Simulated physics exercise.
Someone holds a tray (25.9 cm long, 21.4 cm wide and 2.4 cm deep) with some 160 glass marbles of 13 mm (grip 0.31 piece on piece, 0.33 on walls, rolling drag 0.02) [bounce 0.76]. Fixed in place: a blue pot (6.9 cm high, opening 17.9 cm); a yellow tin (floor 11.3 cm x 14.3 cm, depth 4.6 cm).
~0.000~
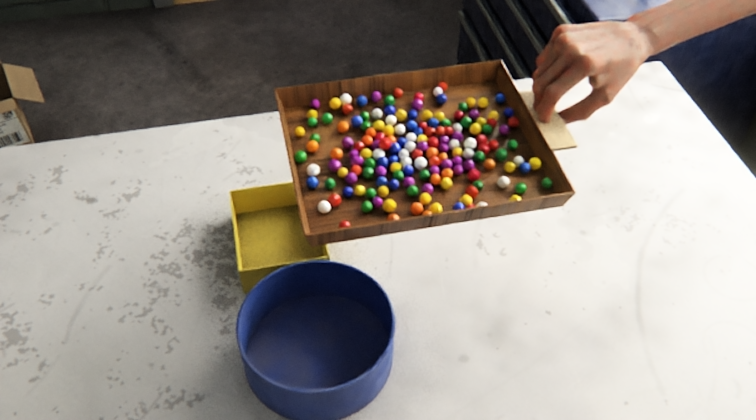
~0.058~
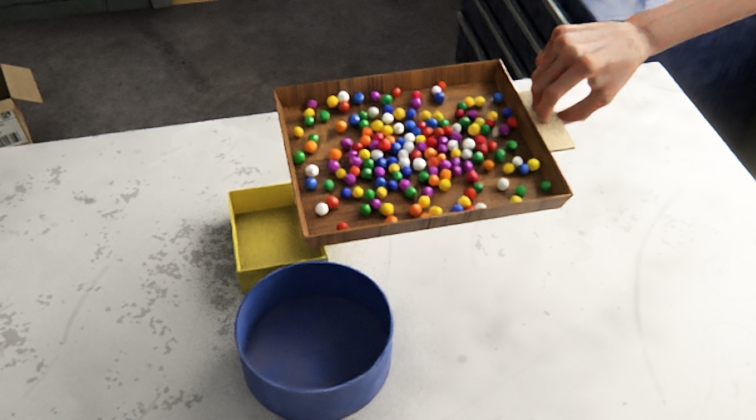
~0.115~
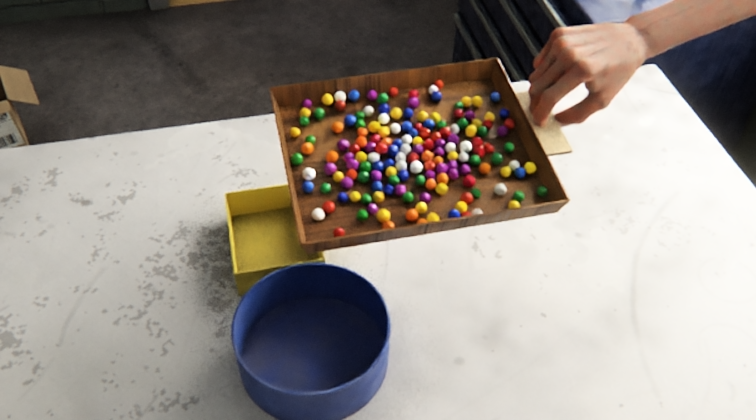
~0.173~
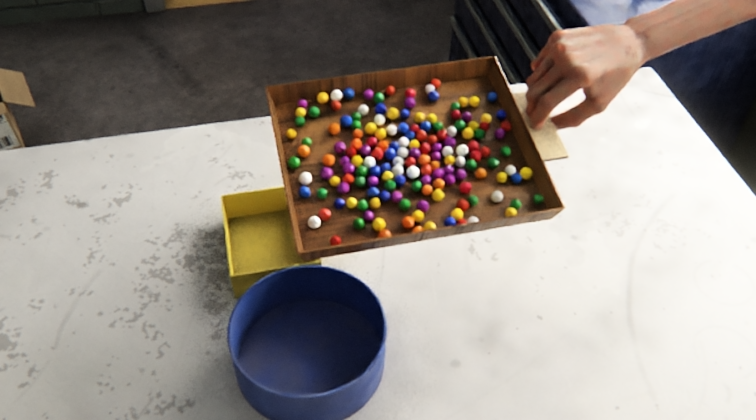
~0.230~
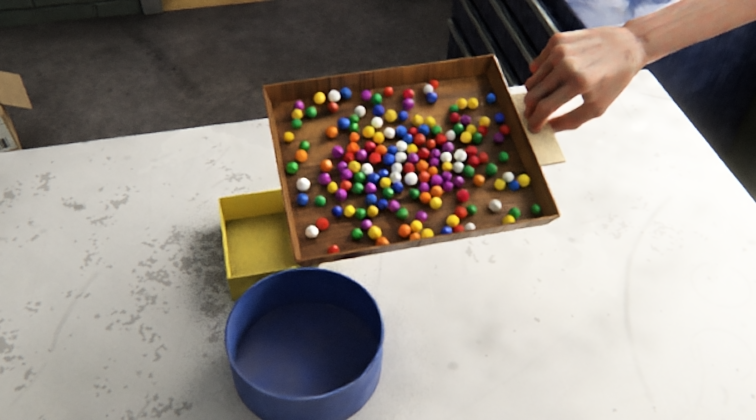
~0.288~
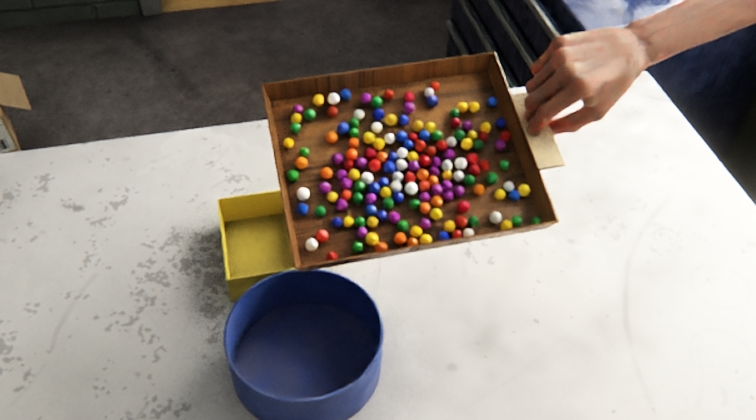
We see a hand holding a wooden tray of many small multicoloured balls above a white table, near a blue pot and a yellow tin; the tray gradually tilts, its front side lowering, while the balls shift slightly.
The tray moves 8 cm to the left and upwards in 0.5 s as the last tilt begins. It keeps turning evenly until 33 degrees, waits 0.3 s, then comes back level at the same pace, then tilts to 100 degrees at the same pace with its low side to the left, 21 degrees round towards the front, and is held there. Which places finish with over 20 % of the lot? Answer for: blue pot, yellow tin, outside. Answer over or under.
Blue pot over, yellow tin under, outside under.
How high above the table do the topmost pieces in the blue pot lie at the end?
About 3.0 cm.
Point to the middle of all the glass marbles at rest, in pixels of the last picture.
At about (306, 367).
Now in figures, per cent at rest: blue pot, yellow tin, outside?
Blue pot 95, yellow tin 0, outside 5.
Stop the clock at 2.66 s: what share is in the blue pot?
About 30 per cent by then.
After 1.20 s, tilt 19 degrees; tray 100 %; middle of all pieces on or above the table near (413, 215).
After 1.96 s, tilt 23 degrees; tray 100 %; middle of all pieces on or above the table near (344, 193).
Then, at 2.66 s, tilt 69 degrees; tray 60 %, blue pot 30 %, in the air 10 %; middle of all pieces on or above the table near (290, 275).
Then, at 3.33 s, tilt 100 degrees; blue pot 95 %, outside 5 %; middle of all pieces on or above the table near (302, 361).
At rest (4.4 s), tray 0 %, blue pot 95 %, yellow tin 0 %, outside 5 %.
